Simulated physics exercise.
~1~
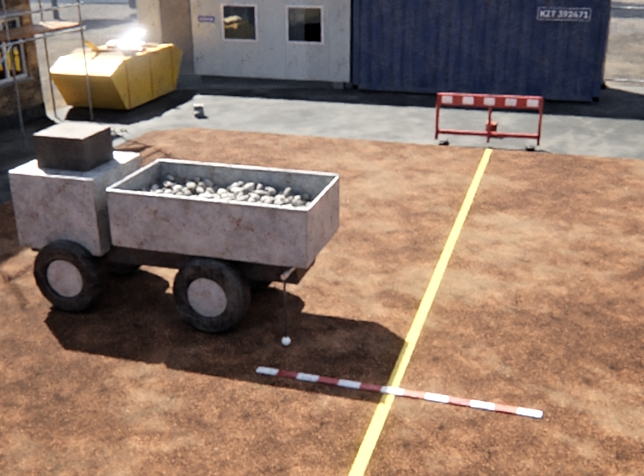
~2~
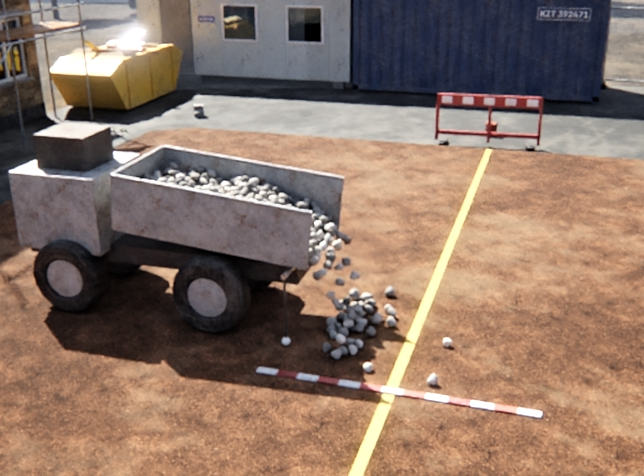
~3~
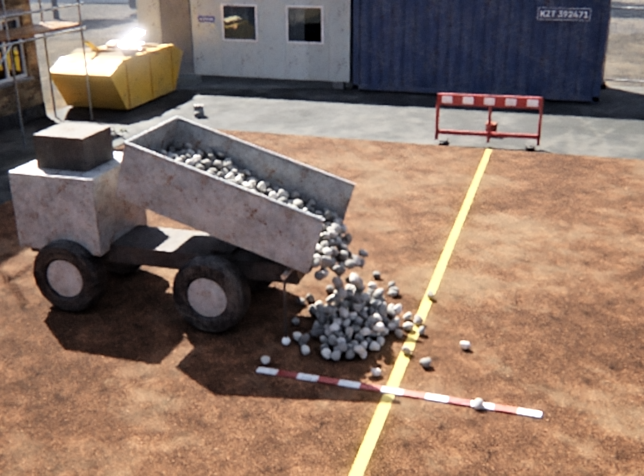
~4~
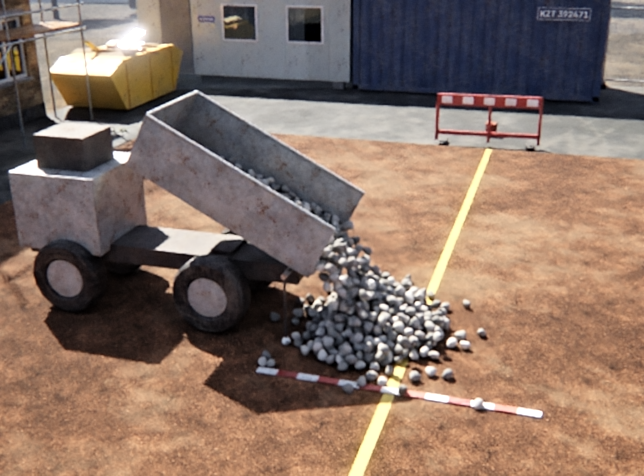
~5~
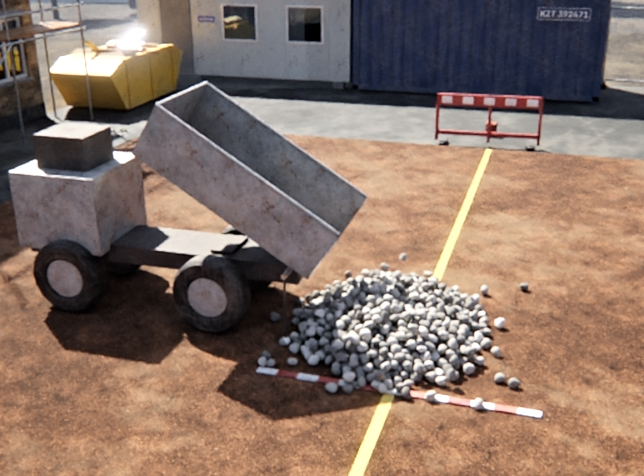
We see a grey tipper truck on brown ground gradually raise its body, pouring round grey stones out of the rear onto a yellow line and a red and white rod. The body ends steeply tilted and empty, with most of the heap on the truck's side of the line.
